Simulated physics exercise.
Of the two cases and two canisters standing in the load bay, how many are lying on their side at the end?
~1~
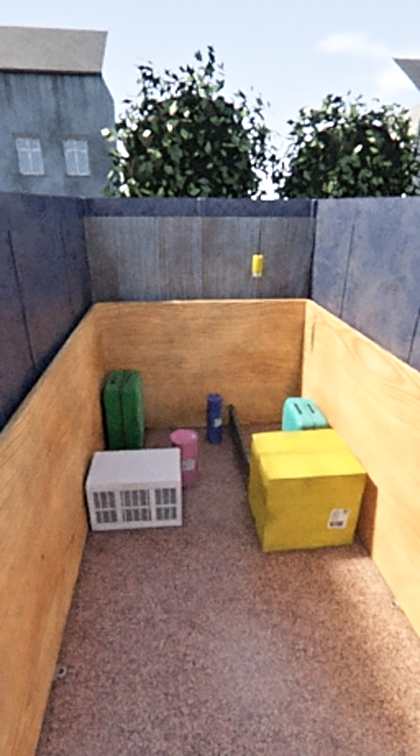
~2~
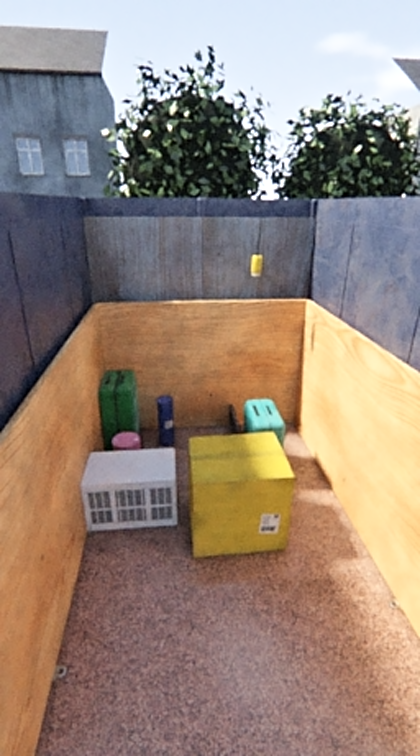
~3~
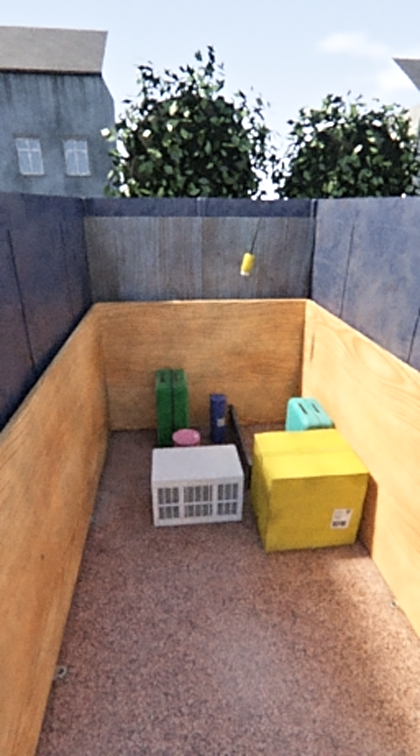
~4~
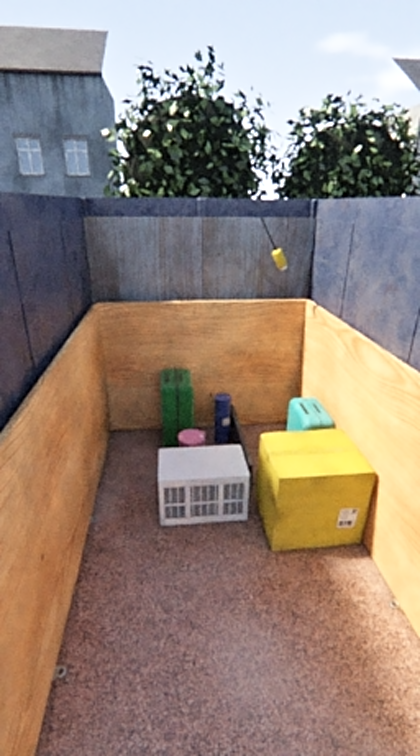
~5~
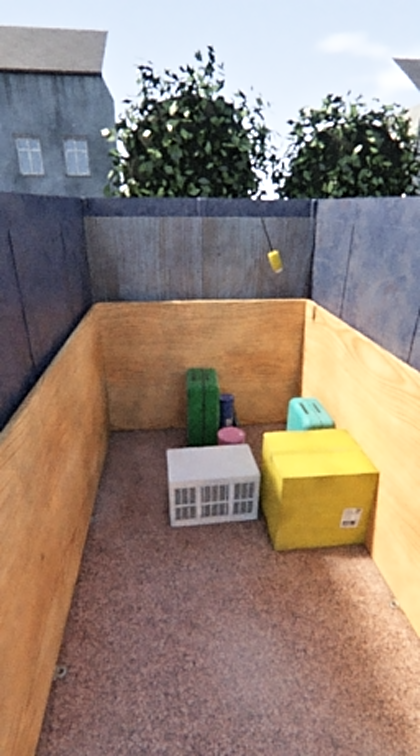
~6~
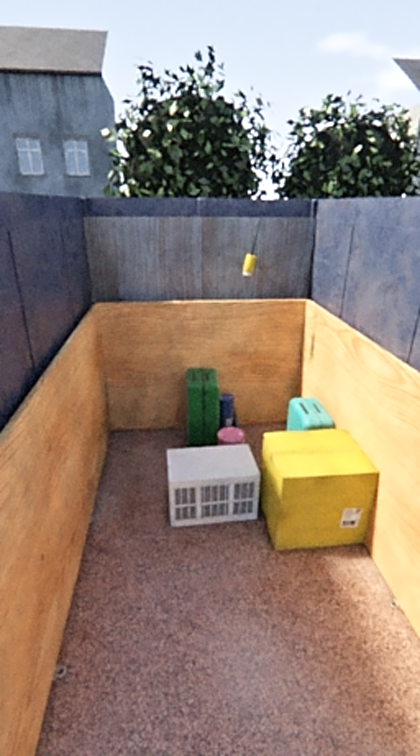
None of them are. The green case, the turquoise case and both canisters are all still upright.
